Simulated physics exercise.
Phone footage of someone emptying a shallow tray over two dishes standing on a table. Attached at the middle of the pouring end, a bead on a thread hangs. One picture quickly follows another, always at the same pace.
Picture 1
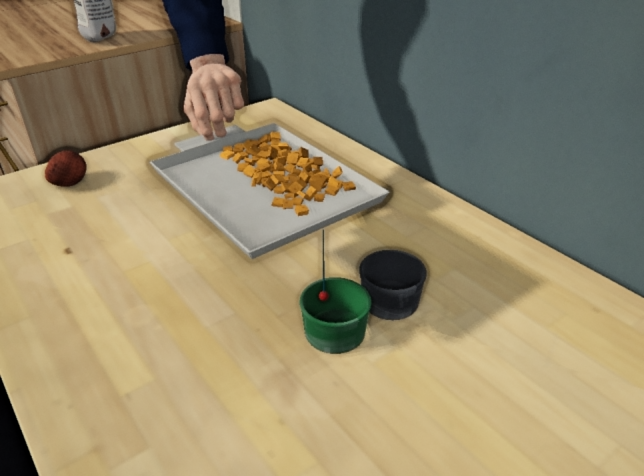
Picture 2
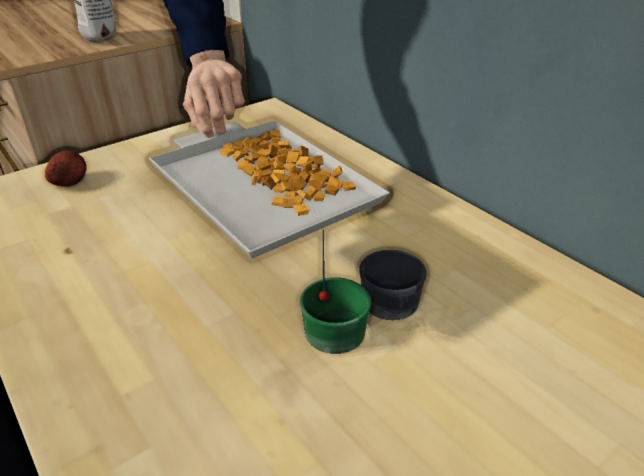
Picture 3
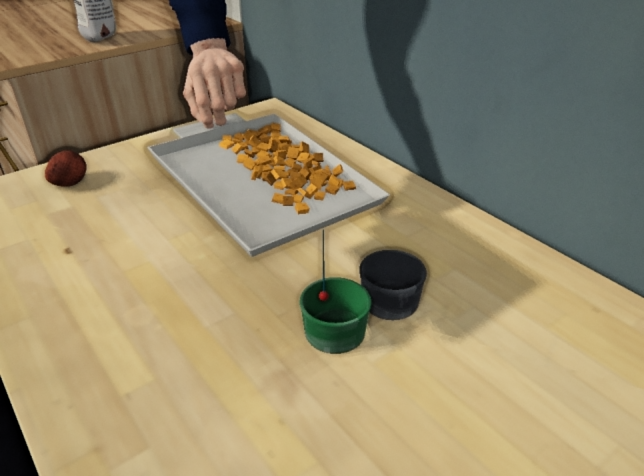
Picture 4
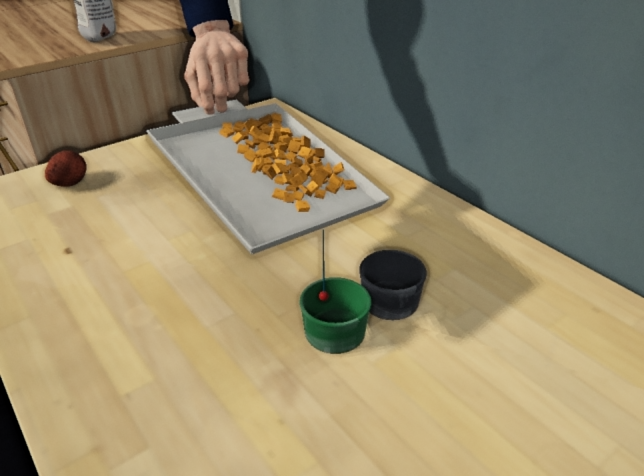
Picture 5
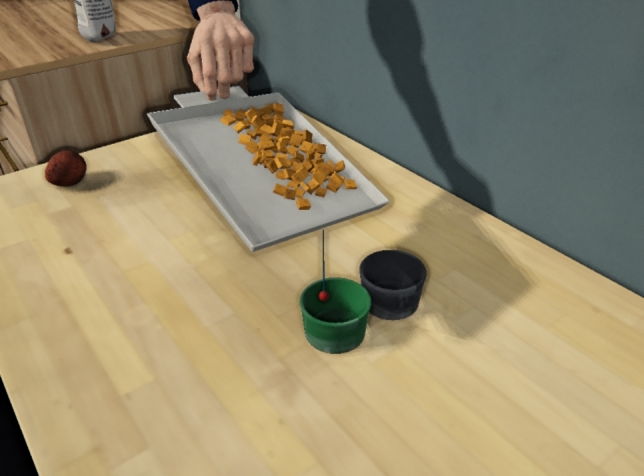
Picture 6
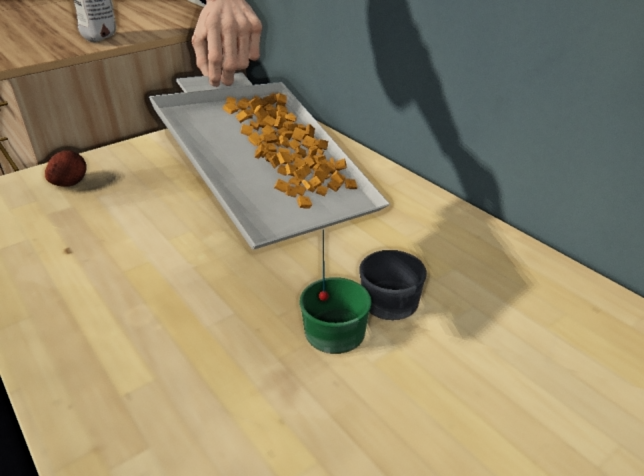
A hand slowly raises the back of a tray of small orange pieces above two dishes.
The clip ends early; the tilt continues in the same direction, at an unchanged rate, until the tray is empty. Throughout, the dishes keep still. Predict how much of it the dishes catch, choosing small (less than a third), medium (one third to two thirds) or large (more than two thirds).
The catch is medium, between one third and two thirds.
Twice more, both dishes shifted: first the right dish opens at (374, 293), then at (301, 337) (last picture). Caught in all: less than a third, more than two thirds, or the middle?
The middle third; under a third.
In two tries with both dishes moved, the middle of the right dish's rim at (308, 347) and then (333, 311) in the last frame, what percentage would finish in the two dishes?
Trial 1: 0 percent; trial 2: 10 percent.
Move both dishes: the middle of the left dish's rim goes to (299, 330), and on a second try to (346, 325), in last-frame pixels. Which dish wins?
The first arrangement gives the one at right, the second arrangement gives the one at right.
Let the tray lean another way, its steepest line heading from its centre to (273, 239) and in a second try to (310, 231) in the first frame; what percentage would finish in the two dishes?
About 0 % and about 10 %.
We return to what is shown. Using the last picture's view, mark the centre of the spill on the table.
Roughly pixel (414, 342).
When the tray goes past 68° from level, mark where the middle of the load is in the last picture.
Near the pixel (371, 207).
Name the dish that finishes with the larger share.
It's the right that ends up holding more.
Just after the last frame, tray tipped steeply; the larger part on the tray; about a tenth in the right dish; just a few outside both; roughly a quarter in the air.
A moment on, tray tipped past a quarter turn; about a tenth in the left dish; roughly a third in the right dish; roughly half outside both.
Further on, tray tipped past a quarter turn; about a tenth in the left dish; roughly a third in the right dish; roughly half outside both.
When it is over, tray tipped past a quarter turn; about a tenth in the left dish; roughly a third in the right dish; roughly half outside both.
